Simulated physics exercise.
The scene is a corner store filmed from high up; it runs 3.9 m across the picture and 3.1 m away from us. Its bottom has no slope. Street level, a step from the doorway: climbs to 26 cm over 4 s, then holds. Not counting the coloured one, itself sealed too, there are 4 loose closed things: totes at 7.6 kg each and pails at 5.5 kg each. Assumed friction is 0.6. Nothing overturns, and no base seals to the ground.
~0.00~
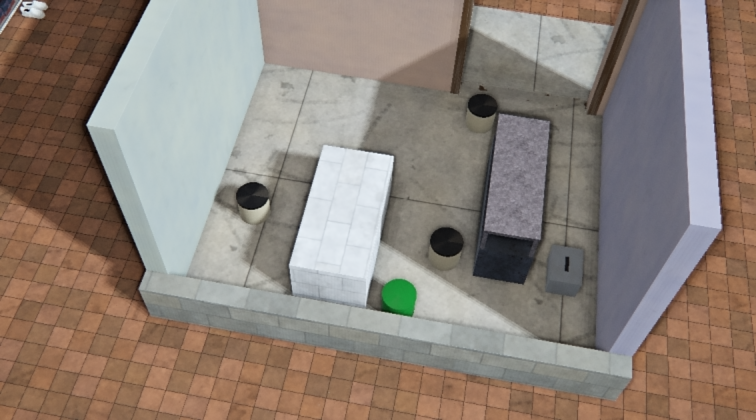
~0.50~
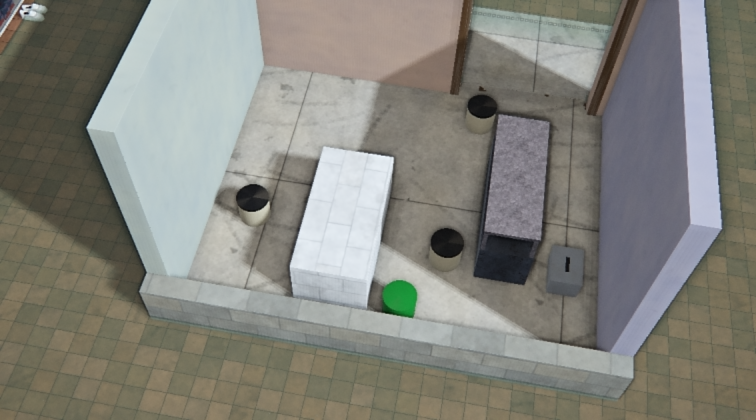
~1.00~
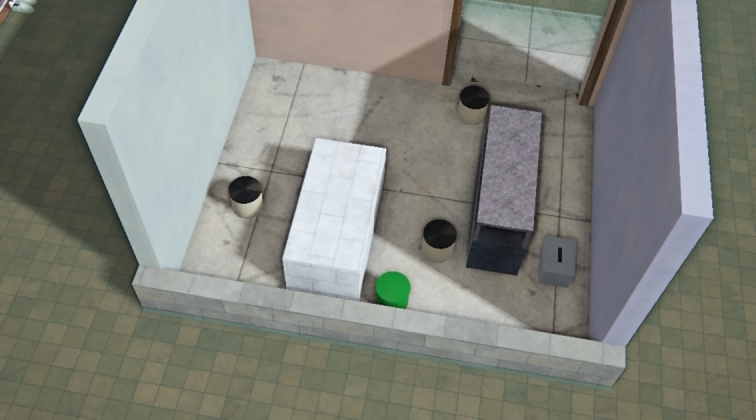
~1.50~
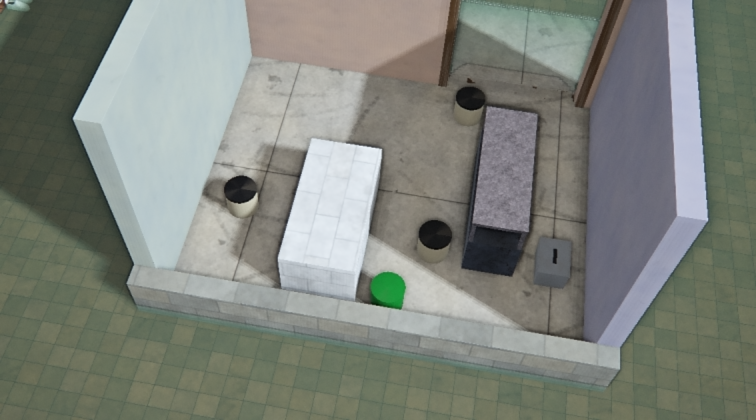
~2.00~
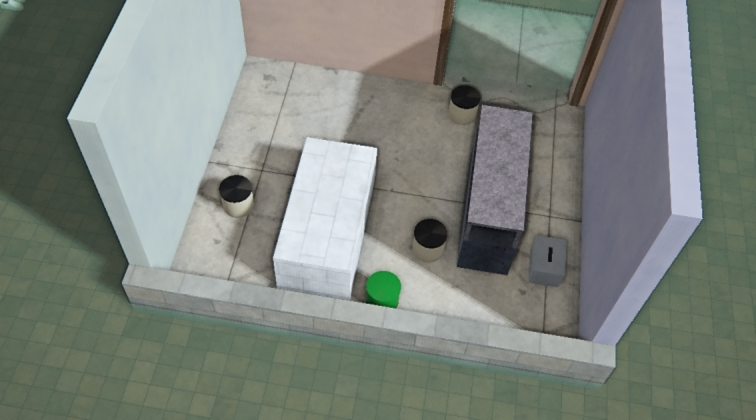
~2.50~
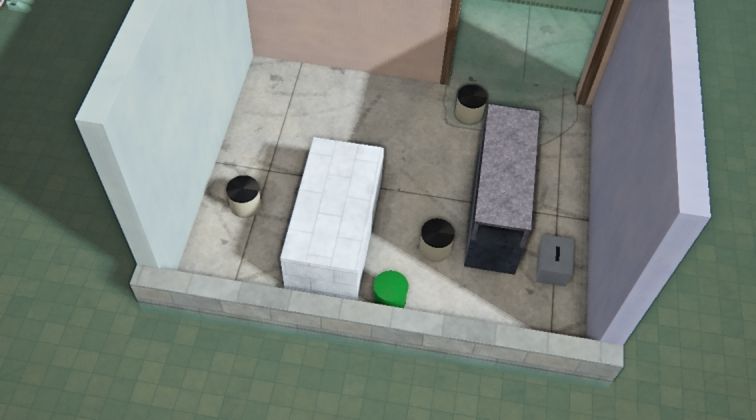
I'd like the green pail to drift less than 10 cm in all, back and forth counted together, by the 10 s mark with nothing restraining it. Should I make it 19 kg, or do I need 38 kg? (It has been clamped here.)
You need 38 kg.
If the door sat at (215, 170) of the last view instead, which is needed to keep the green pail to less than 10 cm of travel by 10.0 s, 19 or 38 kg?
Lab note: Lower mass sufficient.
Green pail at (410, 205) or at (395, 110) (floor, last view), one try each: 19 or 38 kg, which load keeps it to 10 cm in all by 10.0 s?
Trial 1 - the lower mass works; trial 2 - the lower mass works.
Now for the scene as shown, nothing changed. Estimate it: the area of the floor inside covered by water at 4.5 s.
Some 6.0 m2 of it.
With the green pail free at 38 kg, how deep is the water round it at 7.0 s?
Close to 21 cm deep.
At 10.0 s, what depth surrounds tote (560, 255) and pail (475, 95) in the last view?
About 17 and 11 cm.
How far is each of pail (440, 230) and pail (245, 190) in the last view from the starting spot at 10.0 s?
Shifts: 200 cm / 40 cm.
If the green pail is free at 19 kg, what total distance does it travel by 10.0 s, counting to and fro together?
Around 20 cm in total.
After 3.5 s the green pail would be 0 cm from its start with 19 kg and 0 cm from its start with 38 kg; 0 cm of water round it then.
After 4.5 s the green pail would be 0 cm from its start with 19 kg and 0 cm from its start with 38 kg; 0 cm of water round it then.
After 7.0 s the green pail would be 5 cm from its start with 19 kg and 0 cm from its start with 38 kg; 21 cm of water round it then.
After 10.0 s the green pail would be 17 cm from its start with 19 kg and 0 cm from its start with 38 kg; 16 cm of water round it then.
